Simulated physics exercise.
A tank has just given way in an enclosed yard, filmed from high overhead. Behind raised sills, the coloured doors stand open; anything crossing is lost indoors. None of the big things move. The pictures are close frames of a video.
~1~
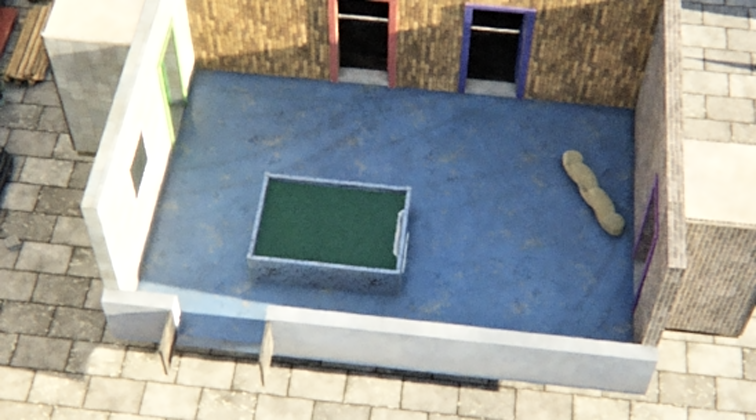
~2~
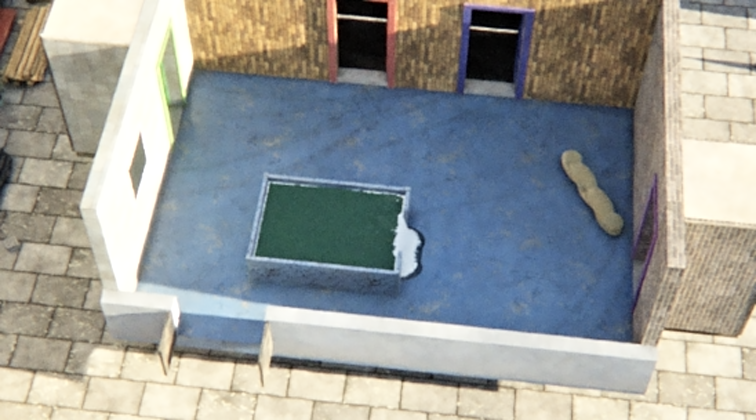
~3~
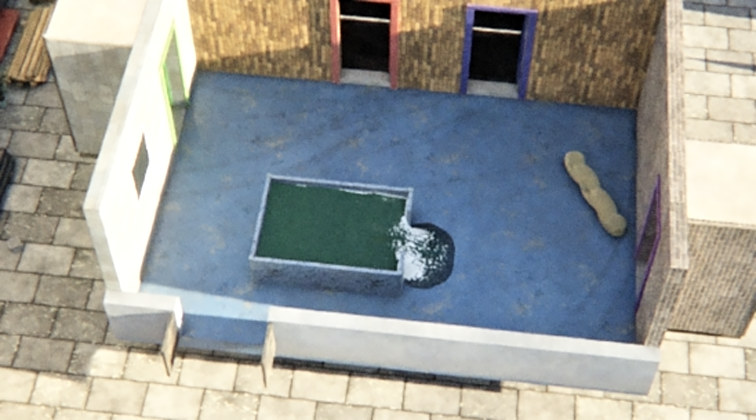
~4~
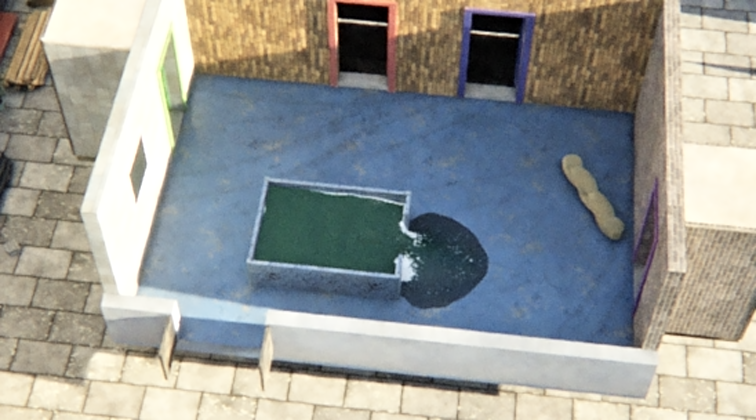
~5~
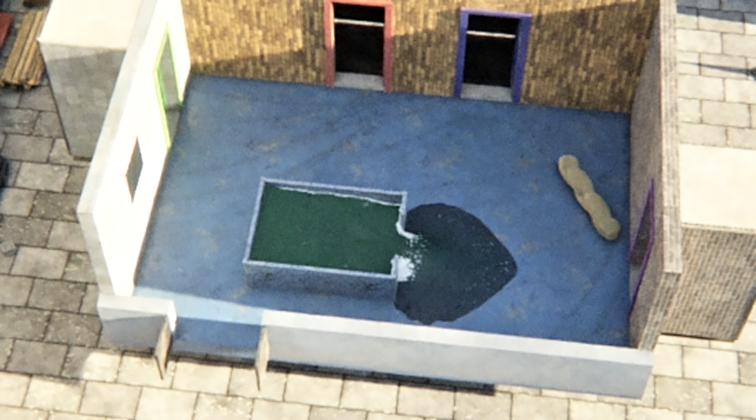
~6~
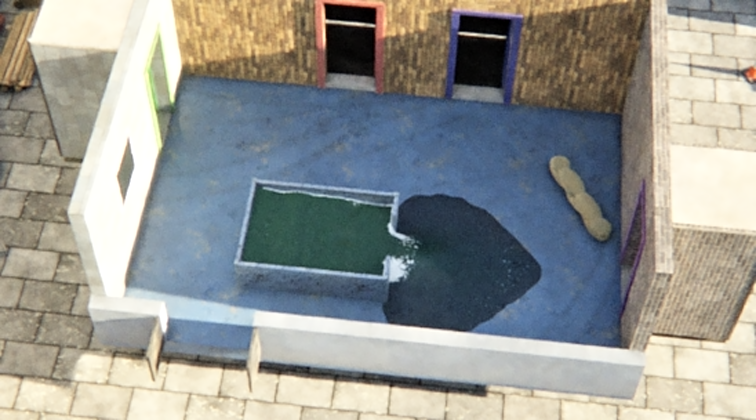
The video shows a high view of a blue-floored walled yard with red and blue doorways, where a rectangular tank of green water bursts at its right side and a dark pool spreads rightward across the floor.
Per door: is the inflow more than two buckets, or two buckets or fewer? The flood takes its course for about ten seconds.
The purple door will top two buckets. The green door will not top two buckets. The red door will not top two buckets. The blue door will not top two buckets.
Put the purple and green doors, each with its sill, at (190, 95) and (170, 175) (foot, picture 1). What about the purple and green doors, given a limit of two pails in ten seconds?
Result - purple remains beneath it, green remains beneath it.
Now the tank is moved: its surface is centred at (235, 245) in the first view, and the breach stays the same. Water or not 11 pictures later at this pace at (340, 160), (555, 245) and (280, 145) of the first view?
One after the other: Untouched, reached, untouched.
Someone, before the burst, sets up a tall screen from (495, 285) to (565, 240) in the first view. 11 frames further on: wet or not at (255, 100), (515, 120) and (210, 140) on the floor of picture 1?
Taking the points in turn, they are high and dry, high and dry and high and dry.
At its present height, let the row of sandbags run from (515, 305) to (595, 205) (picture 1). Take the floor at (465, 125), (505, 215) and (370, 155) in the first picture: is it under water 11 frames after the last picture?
The three points come out untouched, soaked and untouched.
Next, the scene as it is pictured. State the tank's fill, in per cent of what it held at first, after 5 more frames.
Roughly 74 percent.
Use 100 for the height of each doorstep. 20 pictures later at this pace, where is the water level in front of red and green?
Roughly 0 and 0 %.
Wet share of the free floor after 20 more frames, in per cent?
About 35 per cent.
A moment on, water covers 30 % of the floor; the purple door wet at the sill, nothing in, the green door not reached, the red door not reached, the blue door not reached.
Next, water covers 35 % of the floor; the purple door over two buckets in, the green door not reached, the red door not reached, the blue door not reached.
Then, water covers 35 % of the floor; the purple door far over two buckets in, the green door not reached, the red door not reached, the blue door not reached.
Later, water covers 45 % of the floor; the purple door far over two buckets in, the green door not reached, the red door wet at the sill, nothing in, the blue door wet at the sill, nothing in.
In the end, water covers 75 % of the floor; the purple door far over two buckets in, the green door not reached, the red door wet at the sill, nothing in, the blue door wet at the sill, nothing in.
